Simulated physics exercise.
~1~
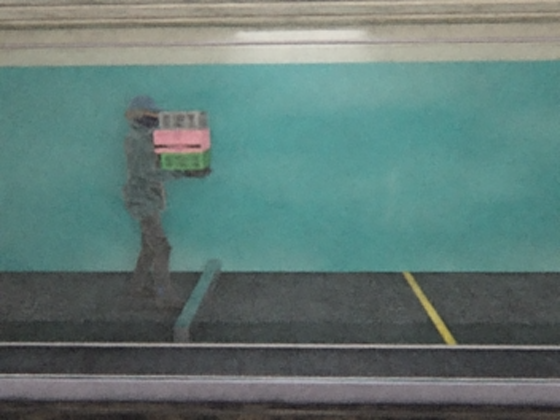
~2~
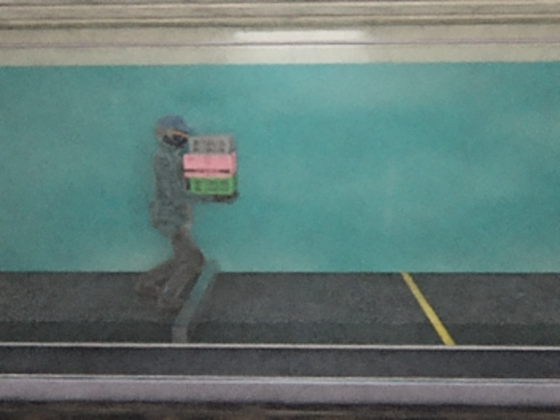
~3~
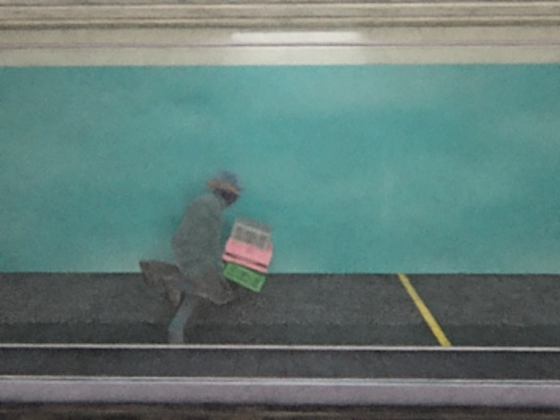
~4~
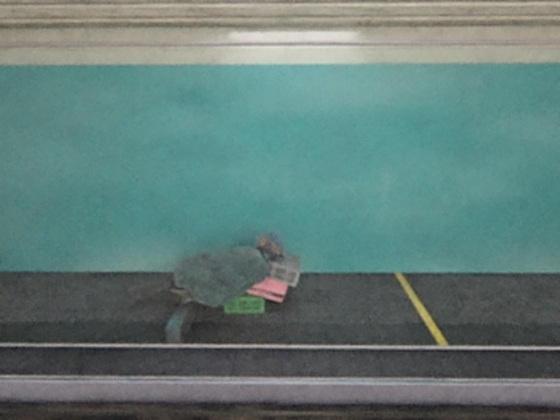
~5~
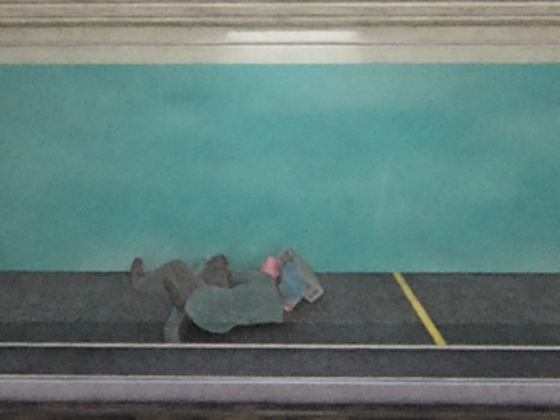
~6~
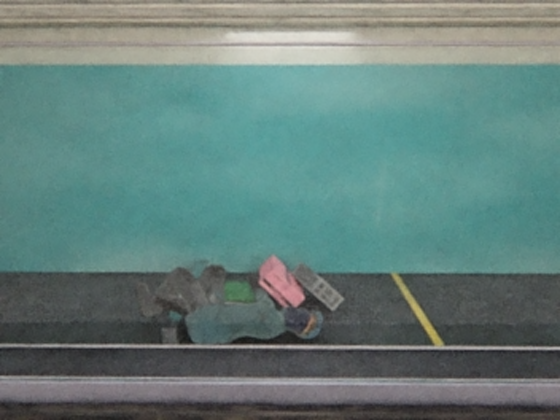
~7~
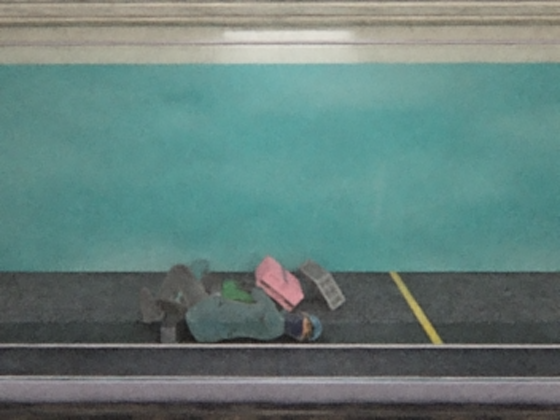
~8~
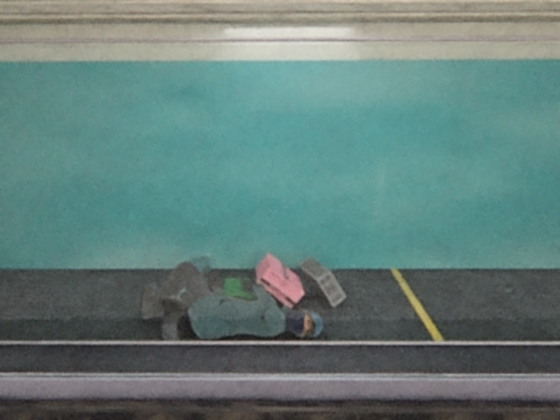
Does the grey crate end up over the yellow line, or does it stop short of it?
The grey crate stops short of the yellow line, resting tilted on the floor to the left of it.
At first, a porter stands at the left before a teal wall, both arms around a stack of a grey crate, a pink carton and a green crate, with a low rail by the front foot. The porter lurches to the right and pitches forward over the rail, a leg trailing behind. The stack tips and slides apart as the body drops to the dark floor. The grey crate lands farthest right and turns a little more before settling. At the end, the porter lies stretched out, head to the right, with all three loads and the head short of the yellow line.
